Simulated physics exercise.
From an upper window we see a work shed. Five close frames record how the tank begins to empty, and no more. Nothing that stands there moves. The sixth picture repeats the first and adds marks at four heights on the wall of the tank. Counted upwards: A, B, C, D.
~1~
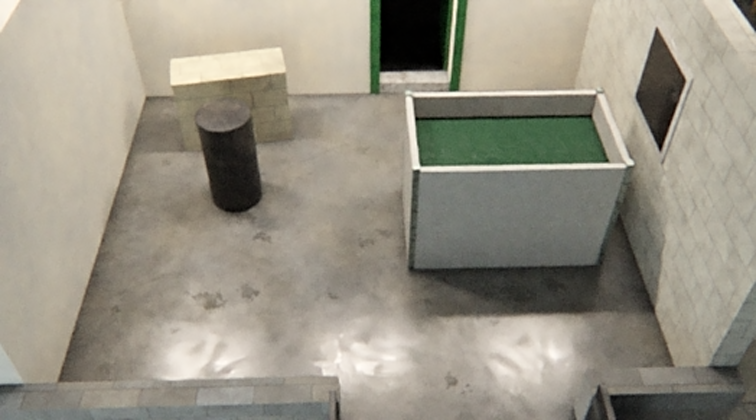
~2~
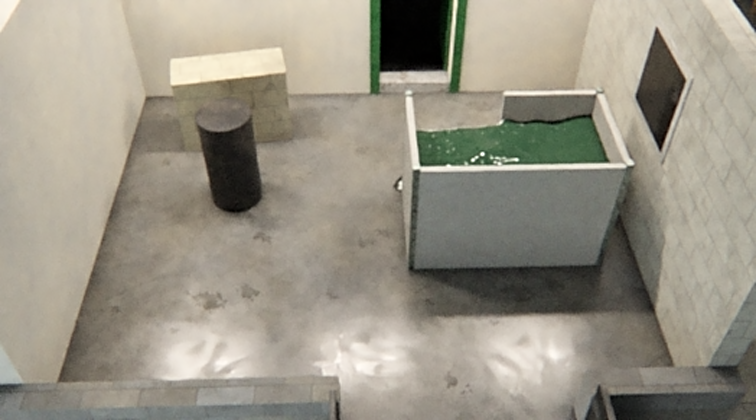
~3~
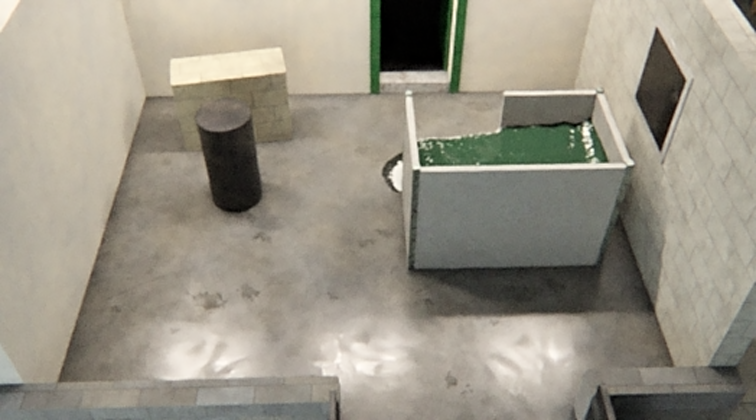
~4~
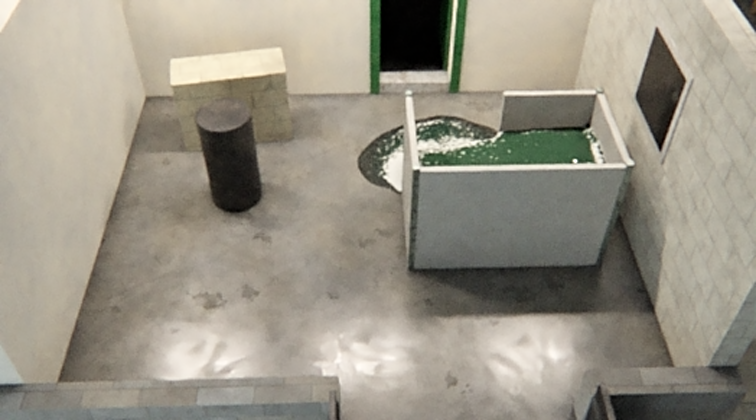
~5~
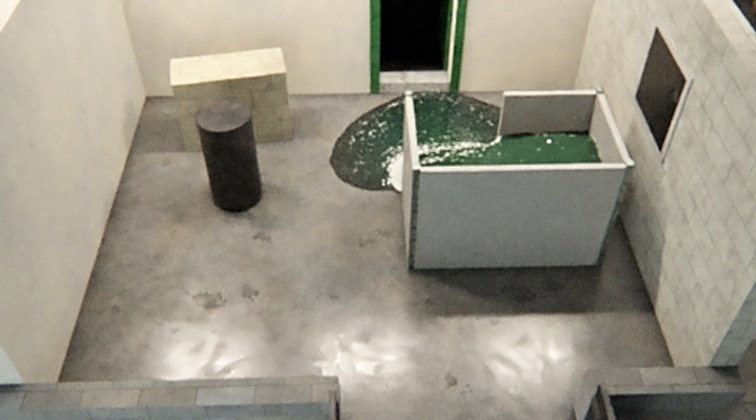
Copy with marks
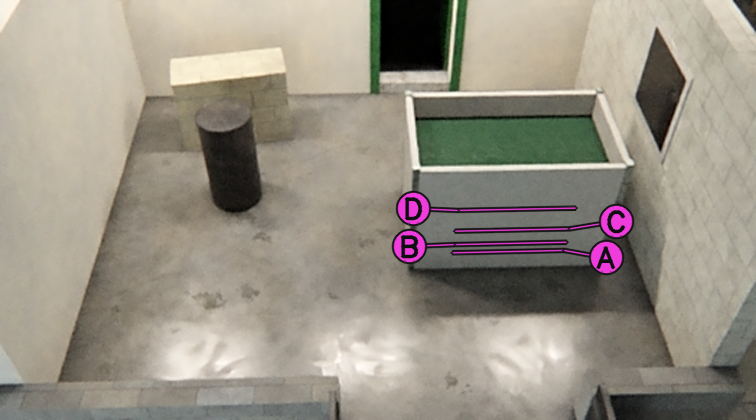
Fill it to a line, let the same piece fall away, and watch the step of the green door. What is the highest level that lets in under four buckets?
B.
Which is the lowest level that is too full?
That would be C.
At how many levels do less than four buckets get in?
Two.
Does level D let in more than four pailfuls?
Yes, that goes wrong.
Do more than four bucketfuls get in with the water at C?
Yes, that goes wrong.
In magenta, A at (508, 251); B at (510, 243); C at (512, 229); D at (516, 209); from the bottom up A, B, C, D.
Choosing A, nothing gets over.
Choosing B, a bucket or two gets in.
Choosing C, about 8 bucketfuls get in.
Choosing D, dozens of bucketfuls pour in.
